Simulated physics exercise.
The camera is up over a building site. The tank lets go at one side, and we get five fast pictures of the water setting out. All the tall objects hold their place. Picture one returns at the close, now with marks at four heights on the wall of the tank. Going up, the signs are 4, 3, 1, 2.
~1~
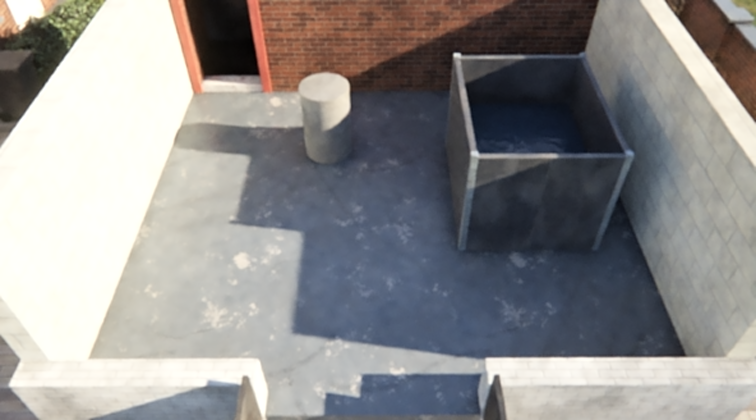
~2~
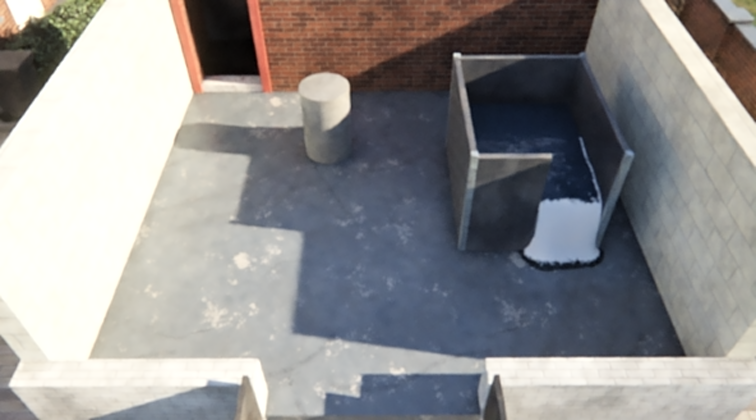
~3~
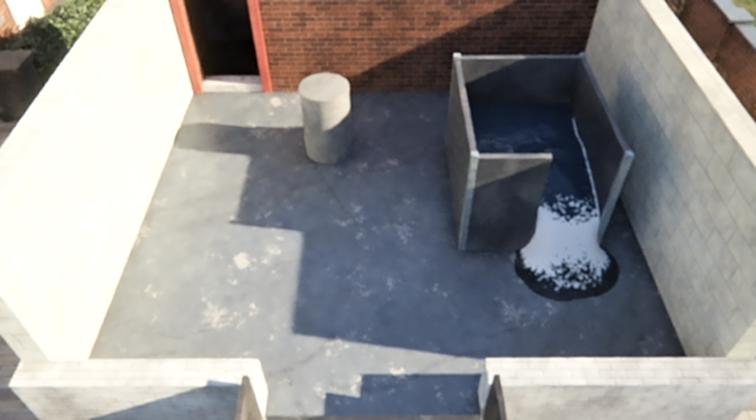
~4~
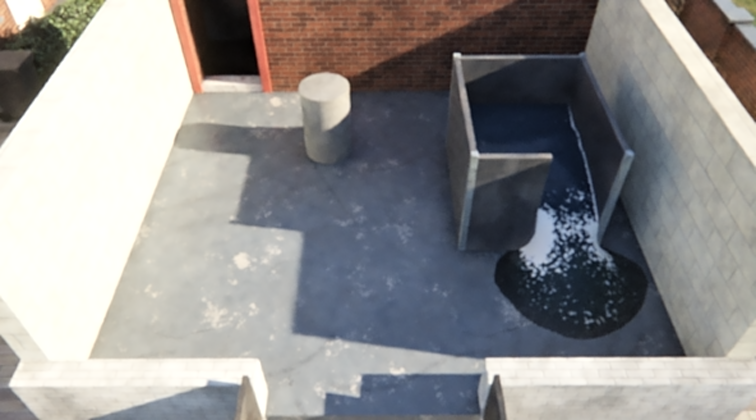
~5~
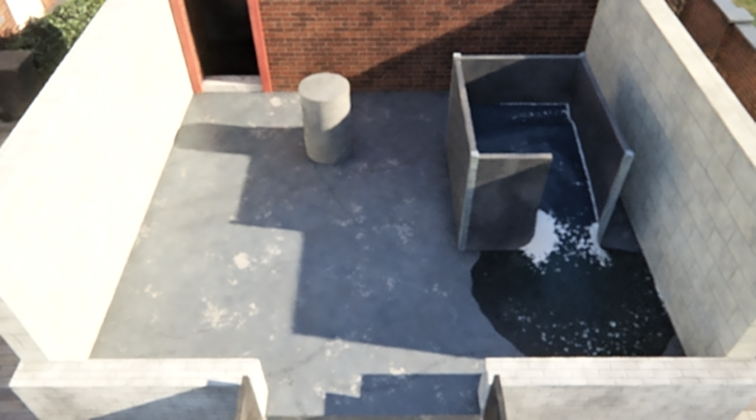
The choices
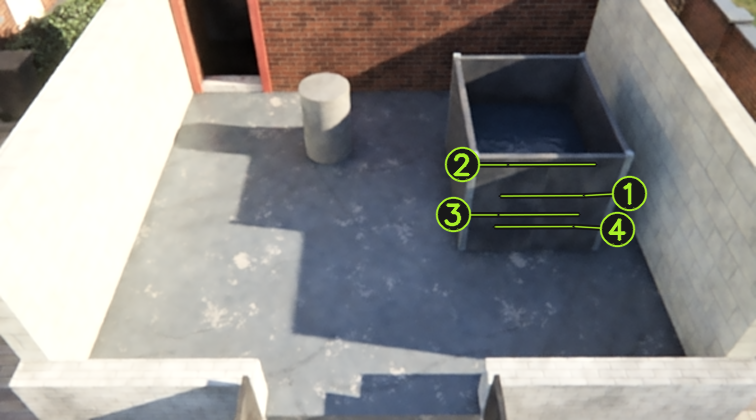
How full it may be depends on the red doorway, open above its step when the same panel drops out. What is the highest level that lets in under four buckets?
The limit is 1.
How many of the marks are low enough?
Three of the four.
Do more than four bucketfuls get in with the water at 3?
No, not at all.
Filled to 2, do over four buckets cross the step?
Yes, it does.
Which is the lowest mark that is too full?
2 it is.
On the marked copy, 1 at (542, 195); 2 at (551, 164); 3 at (538, 214); 4 at (534, 226); from the bottom up 4, 3, 1, 2.
With 1, a splash gets over, under a bucket.
With 2, about 10 bucketfuls get in.
With 3, nothing gets over.
With 4, nothing gets over.
